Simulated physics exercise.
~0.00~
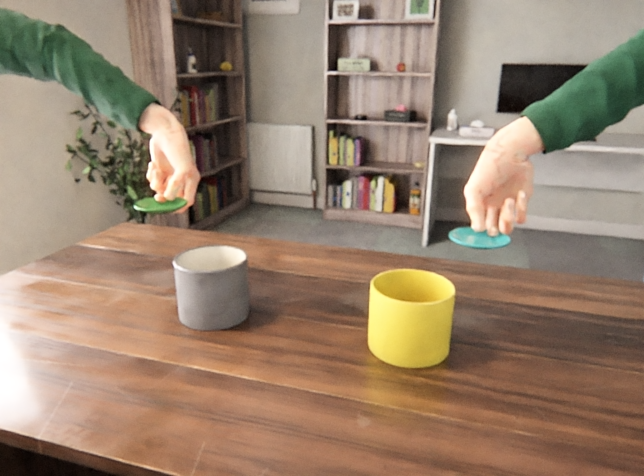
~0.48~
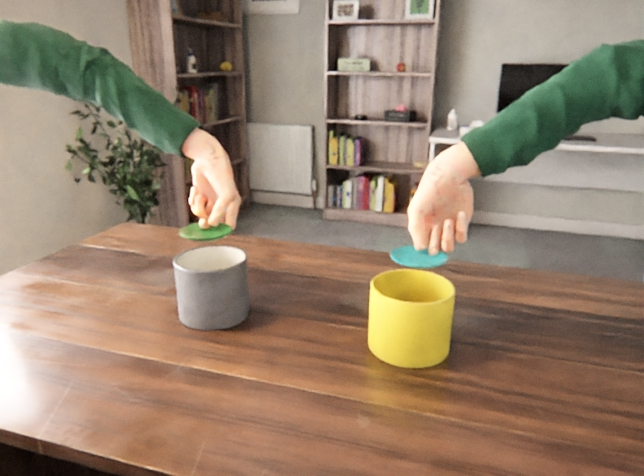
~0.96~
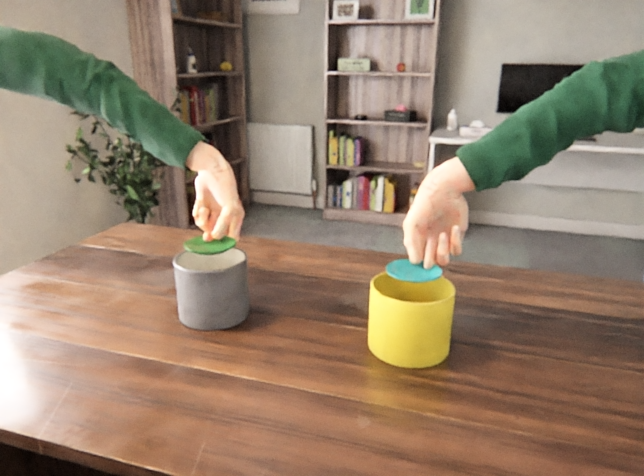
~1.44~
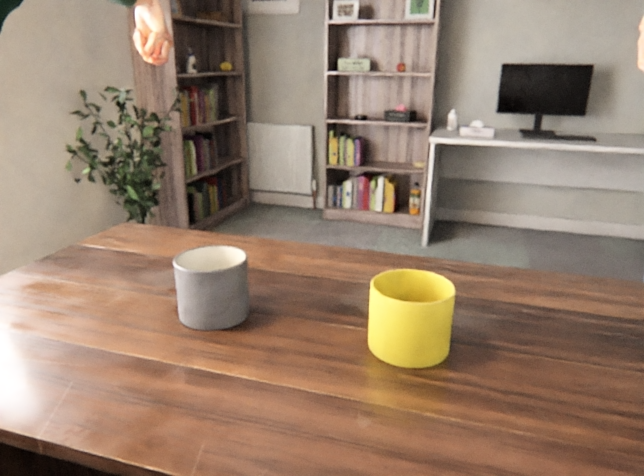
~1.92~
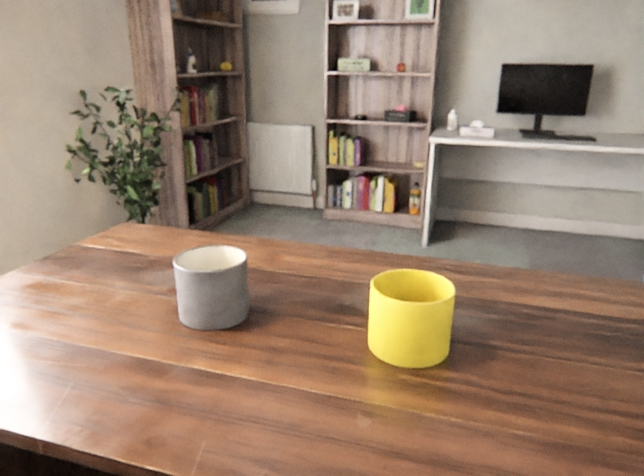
A green disc and a turquoise disc, each held by a hand in a green sleeve, hang above a wooden table with a grey pot on the left and a yellow one on the right. The green disc moves right and down while the turquoise one moves left, bringing each over a pot. Both then dip slightly to the open rims. The hands let go and draw back out of view. Neither disc stays on top as a lid, as both drop inside, leaving the two pots standing open and unmoved, with the discs out of sight.
